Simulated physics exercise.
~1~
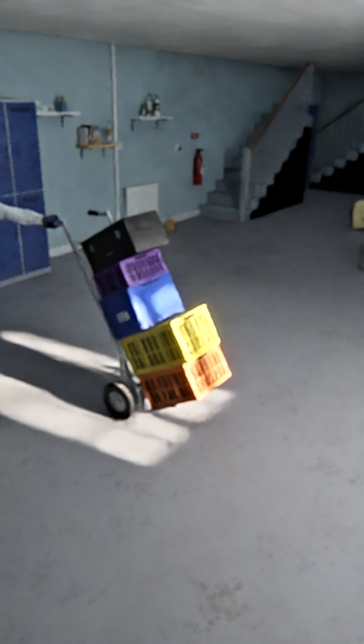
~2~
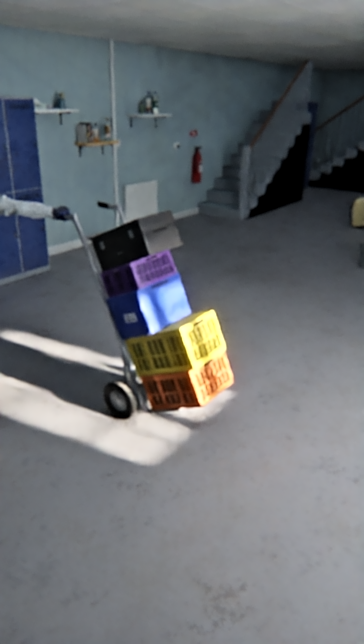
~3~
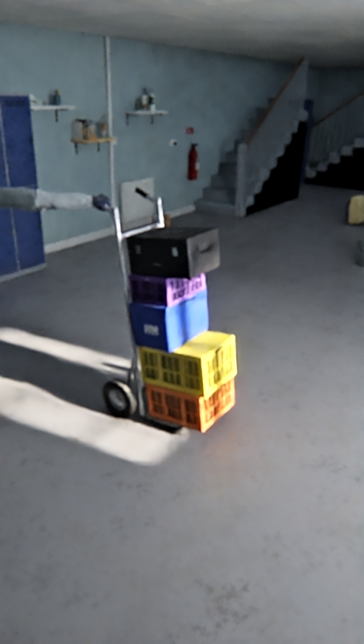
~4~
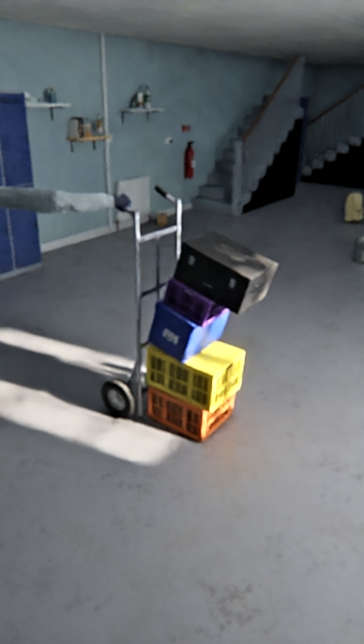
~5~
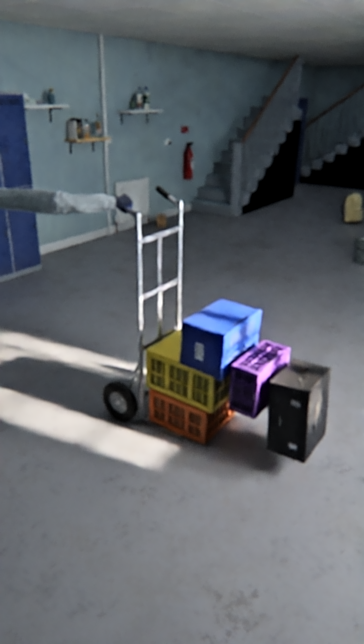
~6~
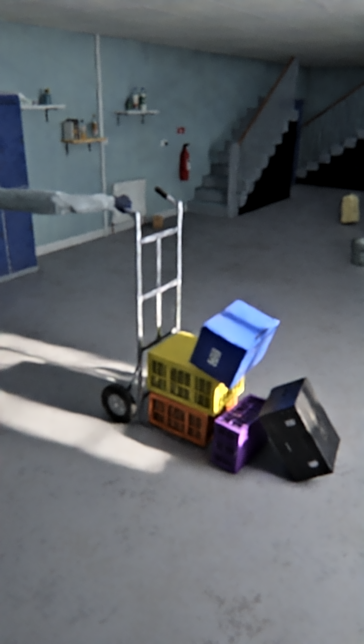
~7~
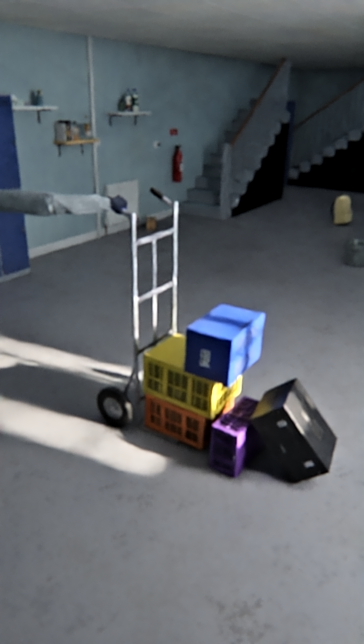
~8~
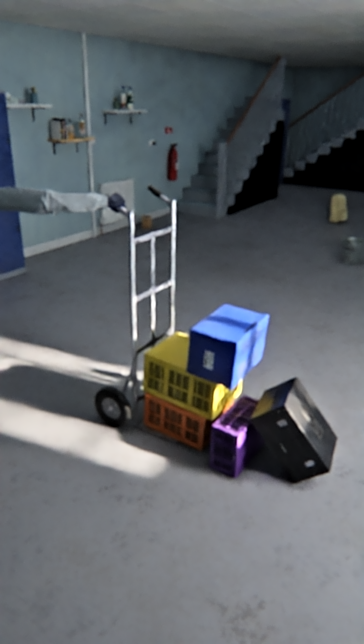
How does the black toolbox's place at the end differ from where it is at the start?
At the start the black toolbox sits at the top of the stack on the tilted hand truck. At the end it rests tipped over on the floor to the right of the truck, beside the purple crate.
We see an outstretched arm swing a tilted hand truck upright, and its stack of crates and boxes topples to the right. The black toolbox and purple crate drop to the floor, while the blue tote stays tipped on the yellow and orange crates.
